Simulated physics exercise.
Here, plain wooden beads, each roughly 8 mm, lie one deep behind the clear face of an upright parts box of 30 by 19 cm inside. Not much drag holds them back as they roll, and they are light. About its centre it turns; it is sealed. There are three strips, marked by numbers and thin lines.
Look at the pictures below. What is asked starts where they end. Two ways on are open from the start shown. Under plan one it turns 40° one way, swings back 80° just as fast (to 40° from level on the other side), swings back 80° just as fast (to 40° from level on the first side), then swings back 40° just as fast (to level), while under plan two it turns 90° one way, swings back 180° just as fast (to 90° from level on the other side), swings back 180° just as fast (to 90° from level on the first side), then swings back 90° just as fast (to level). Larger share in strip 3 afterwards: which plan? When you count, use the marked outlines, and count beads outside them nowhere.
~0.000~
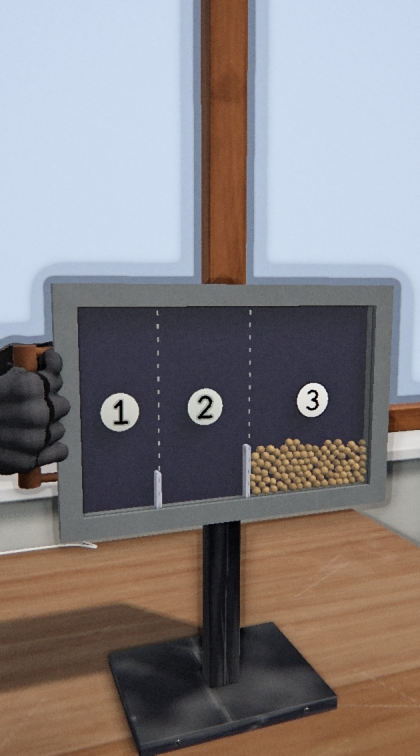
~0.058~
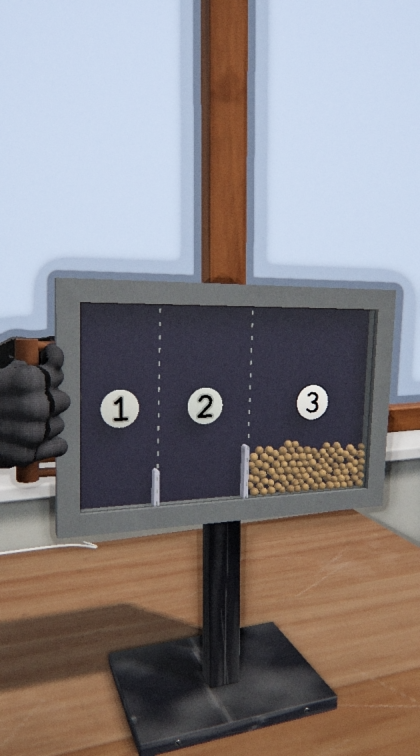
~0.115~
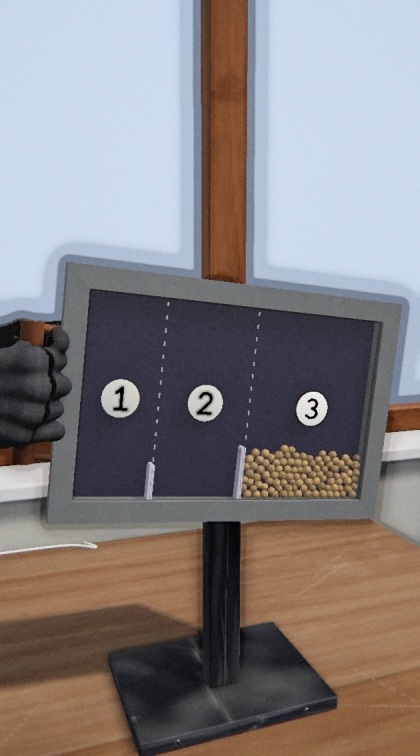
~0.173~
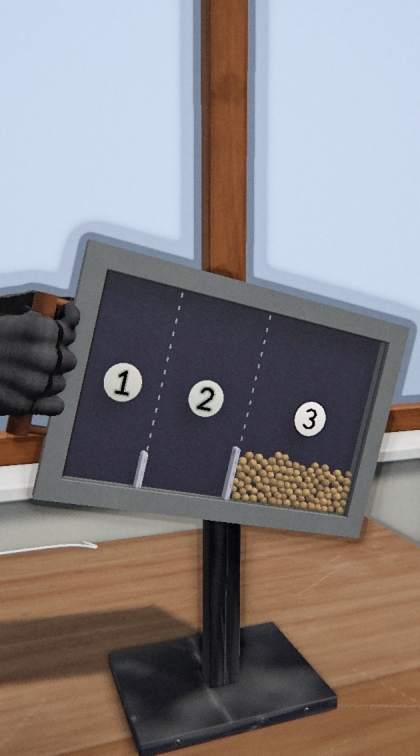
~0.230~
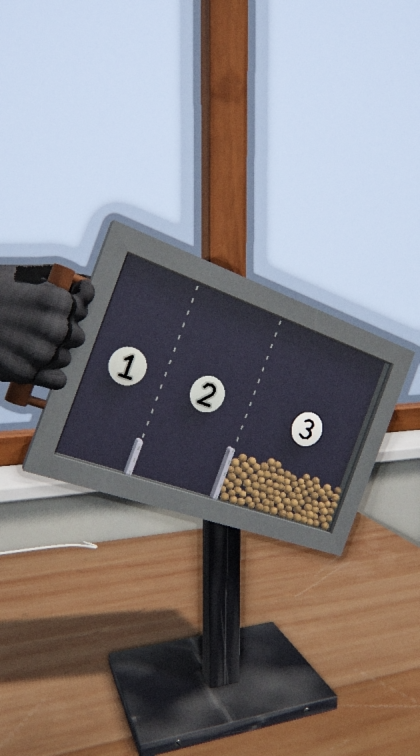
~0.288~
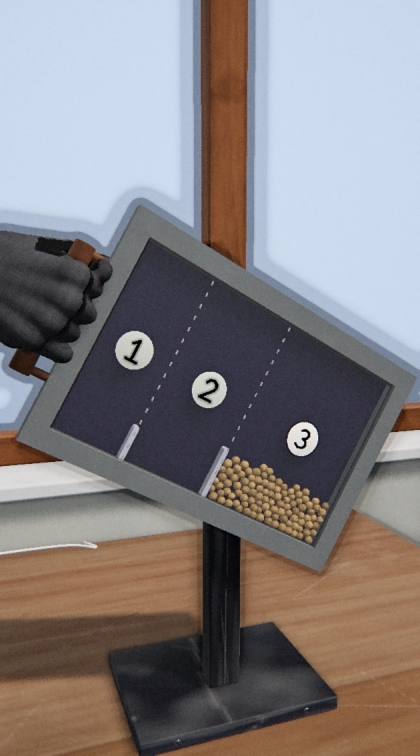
First.
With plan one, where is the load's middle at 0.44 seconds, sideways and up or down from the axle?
2 cm right, 11 cm below.
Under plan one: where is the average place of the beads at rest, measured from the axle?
Right: About 9 cm; below: About 7 cm.
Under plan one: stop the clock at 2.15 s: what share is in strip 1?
It works out at roughly 0 %.
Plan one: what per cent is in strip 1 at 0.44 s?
The share there is around 0 %.
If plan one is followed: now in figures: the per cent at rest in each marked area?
In per cent: Strip 1 holds 0, strip 2 holds 0, strip 3 holds 100.
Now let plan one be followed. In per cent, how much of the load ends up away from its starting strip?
Close to 0 in a hundred.
Plan one. At 0.44 s, it stands 40° clockwise; the beads' middle is 2 cm right of and 11 cm below the centre; no. 3, 100 %.
After 2.15 s, it stands 19° clockwise; the beads' middle is 6 cm right of and 10 cm below the centre; no. 3, 100 %.
After 2.37 s, it stands level; the beads' middle is 9 cm right of and 7 cm below the centre; no. 3, 100 %.
At rest by 2.8 s, it stands level; no. 1, 0 %, no. 2, 0 %, no. 3, 100 %.
Plan two would end with no. 1, 5 %, no. 2, 20 %, no. 3, 75 %.
